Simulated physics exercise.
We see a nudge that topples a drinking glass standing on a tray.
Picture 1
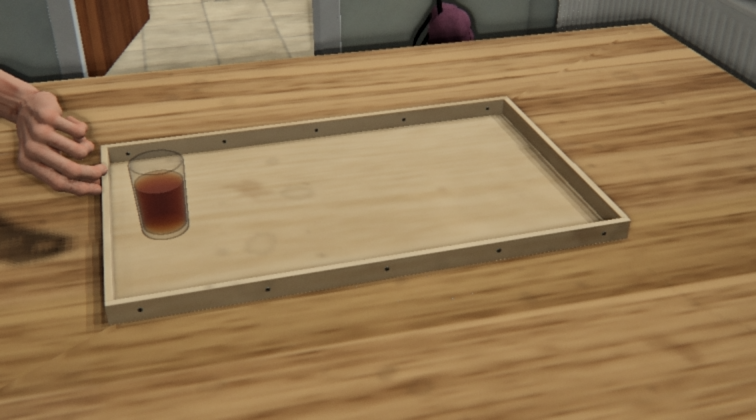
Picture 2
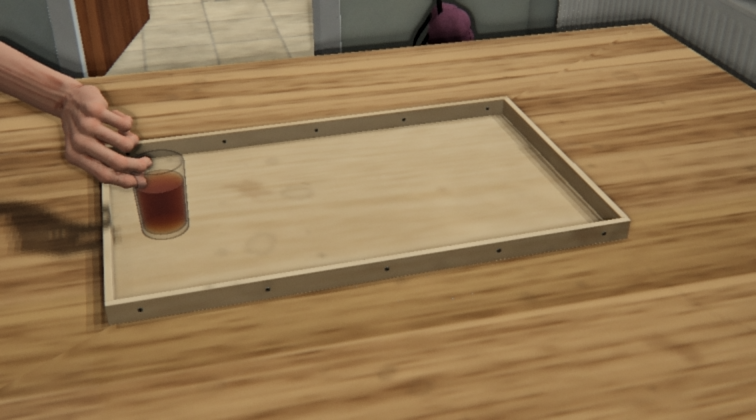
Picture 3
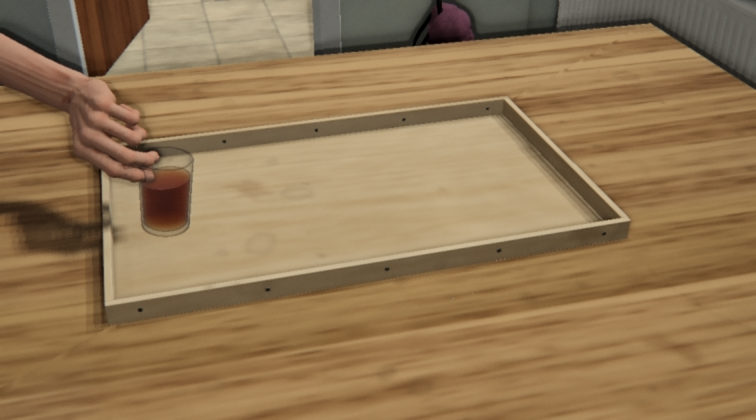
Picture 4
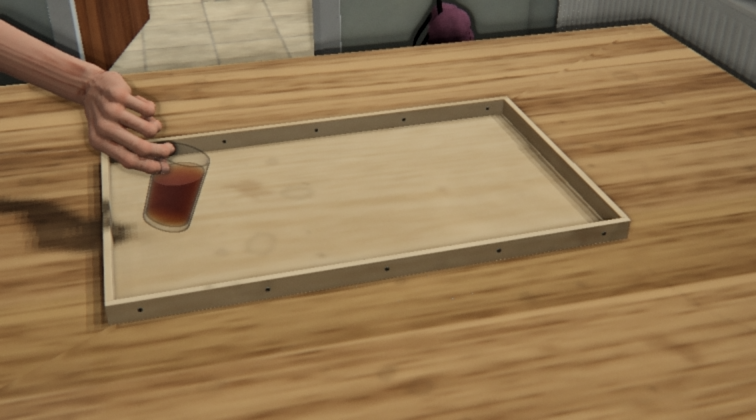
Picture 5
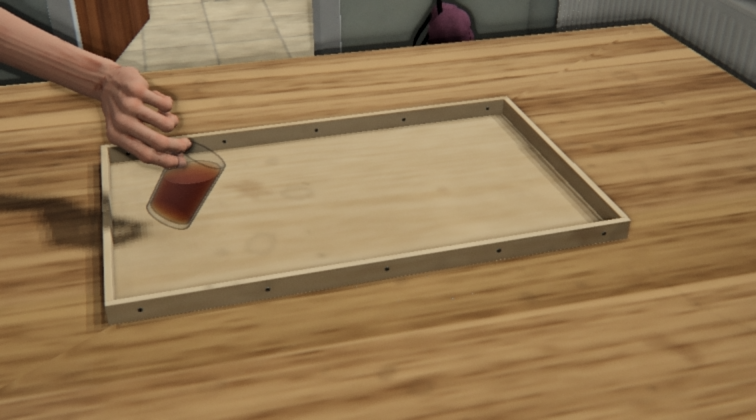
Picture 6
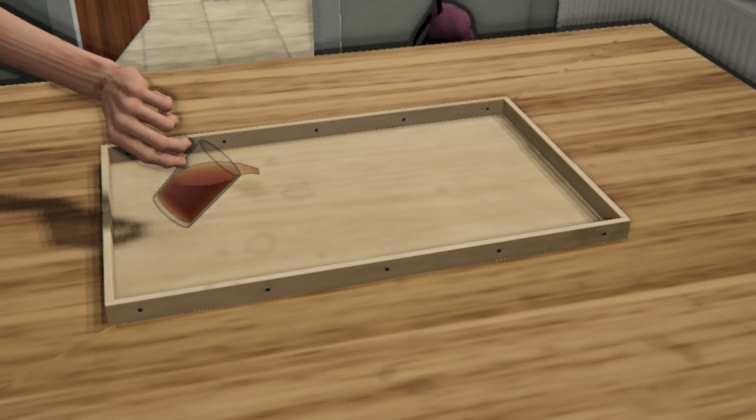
A pale wooden tabletop in a room with a tiled floor behind it is seen from above at an angle, the view holding still. A shallow, light wood tray lies on it, with a clear glass of reddish-brown drink standing inside at the left end. A hand reaches in from the left and pushes the glass, which tilts rightward as liquid starts over its rim.
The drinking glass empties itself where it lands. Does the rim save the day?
The spill stays in the tray.
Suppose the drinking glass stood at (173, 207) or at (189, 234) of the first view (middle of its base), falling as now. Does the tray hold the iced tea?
First it stays in the tray, then it keeps within the tray.
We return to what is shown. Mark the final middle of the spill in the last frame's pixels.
Close to (437, 177).
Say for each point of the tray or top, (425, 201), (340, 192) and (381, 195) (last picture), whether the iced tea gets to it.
In turn: Reached, wet, wet.
Next, the drinking glass lies in the tray; the puddle covers about as much as a plate; the top is dry.
After that, the puddle covers about as much as a tray; the top is dry.
Finally, the puddle covers about as much as a tray; the top is dry.
